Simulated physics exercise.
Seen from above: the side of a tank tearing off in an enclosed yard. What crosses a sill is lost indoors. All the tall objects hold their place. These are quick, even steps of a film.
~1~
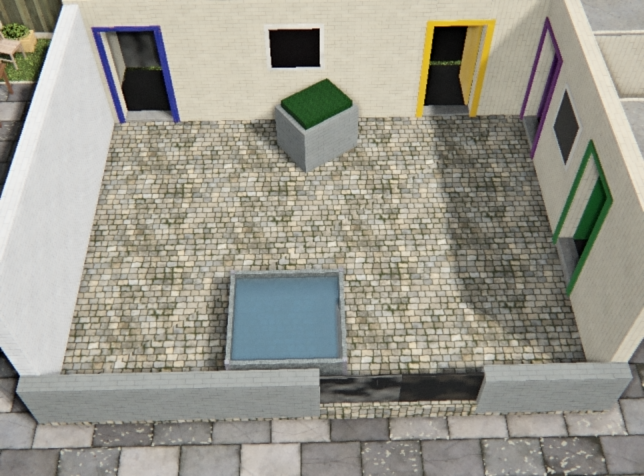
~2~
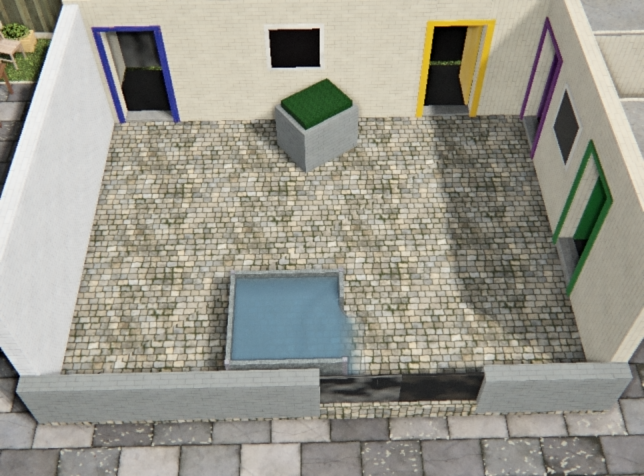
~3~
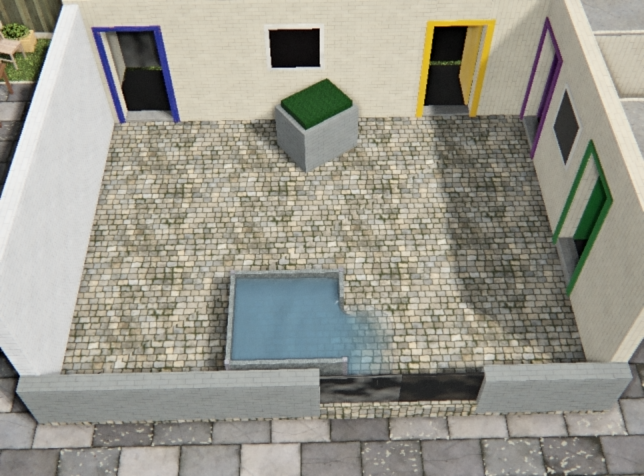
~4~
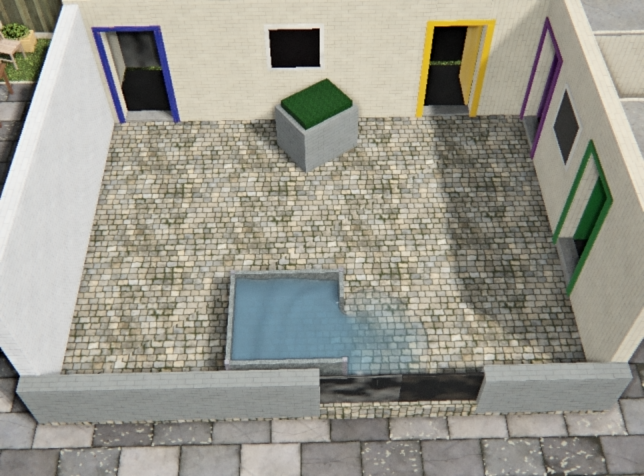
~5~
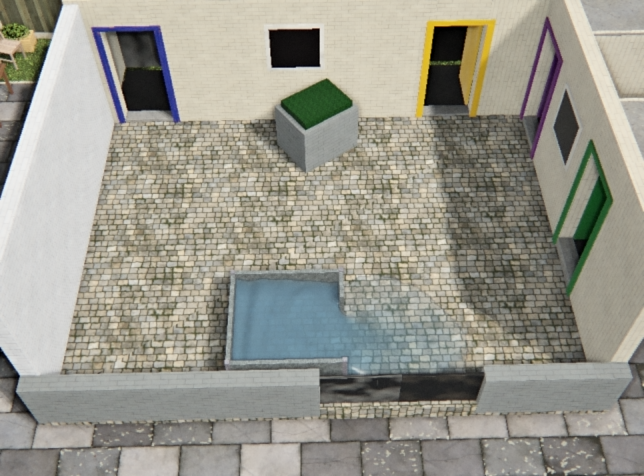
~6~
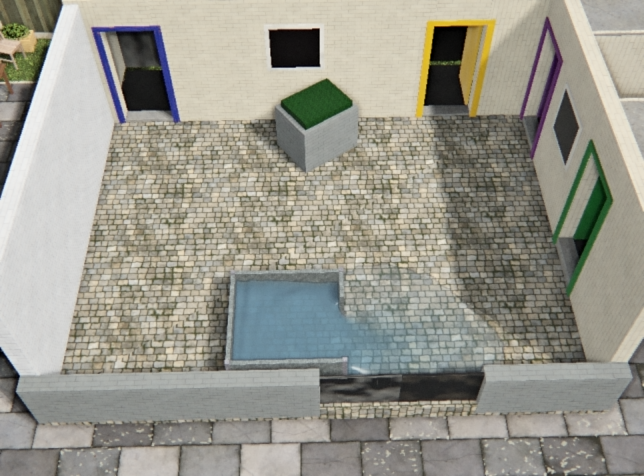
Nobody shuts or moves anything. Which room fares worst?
The yellow door.
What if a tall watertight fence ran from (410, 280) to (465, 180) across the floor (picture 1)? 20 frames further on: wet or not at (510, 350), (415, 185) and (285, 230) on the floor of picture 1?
In turn: Covered, no water, free of water.
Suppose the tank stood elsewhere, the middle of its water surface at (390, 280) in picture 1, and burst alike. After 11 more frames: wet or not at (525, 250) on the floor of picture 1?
Answer: Under water.
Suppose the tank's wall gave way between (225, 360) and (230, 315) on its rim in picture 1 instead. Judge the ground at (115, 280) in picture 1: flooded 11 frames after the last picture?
There: Wet.
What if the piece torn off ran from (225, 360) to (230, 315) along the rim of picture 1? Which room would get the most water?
Most goes in at the one in blue.
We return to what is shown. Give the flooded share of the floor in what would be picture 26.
I make it 30 per cent.
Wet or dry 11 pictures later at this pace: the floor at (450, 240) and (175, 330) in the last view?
As listed: Wet, free of water.
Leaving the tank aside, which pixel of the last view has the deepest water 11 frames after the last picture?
Roughly at (586, 376).
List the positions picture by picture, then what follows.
The first frame shows the water tank at (287, 318) is whole and still.
In the second frame, water pours out at (341, 343) and has run to (349, 317).
In the third frame, the front is at (385, 323), out from the gap at (341, 343).
In the fourth frame, water pours out at (341, 344) and has run to (417, 325).
In the fifth frame, the front is at (458, 335), out from the gap at (341, 343).
In the sixth frame, the front is at (497, 348), out from the gap at (341, 343).
A moment on, water covers 20 % of the floor; blue door not reached, yellow door not reached, purple door not reached, green door not reached.
Next, water covers 20 % of the floor; blue door not reached, yellow door not reached, purple door not reached, green door wet at the sill, nothing in.
Then, water covers 30 % of the floor; blue door not reached, yellow door not reached, purple door wet at the sill, nothing in, green door wet at the sill, nothing in.
Later, water covers 50 % of the floor; blue door not reached, yellow door some in, purple door a trickle in, green door wet at the sill, nothing in.
In the end, water covers 60 % of the floor; blue door not reached, yellow door some in, purple door a trickle in, green door wet at the sill, nothing in; the yellow door has let in the most.
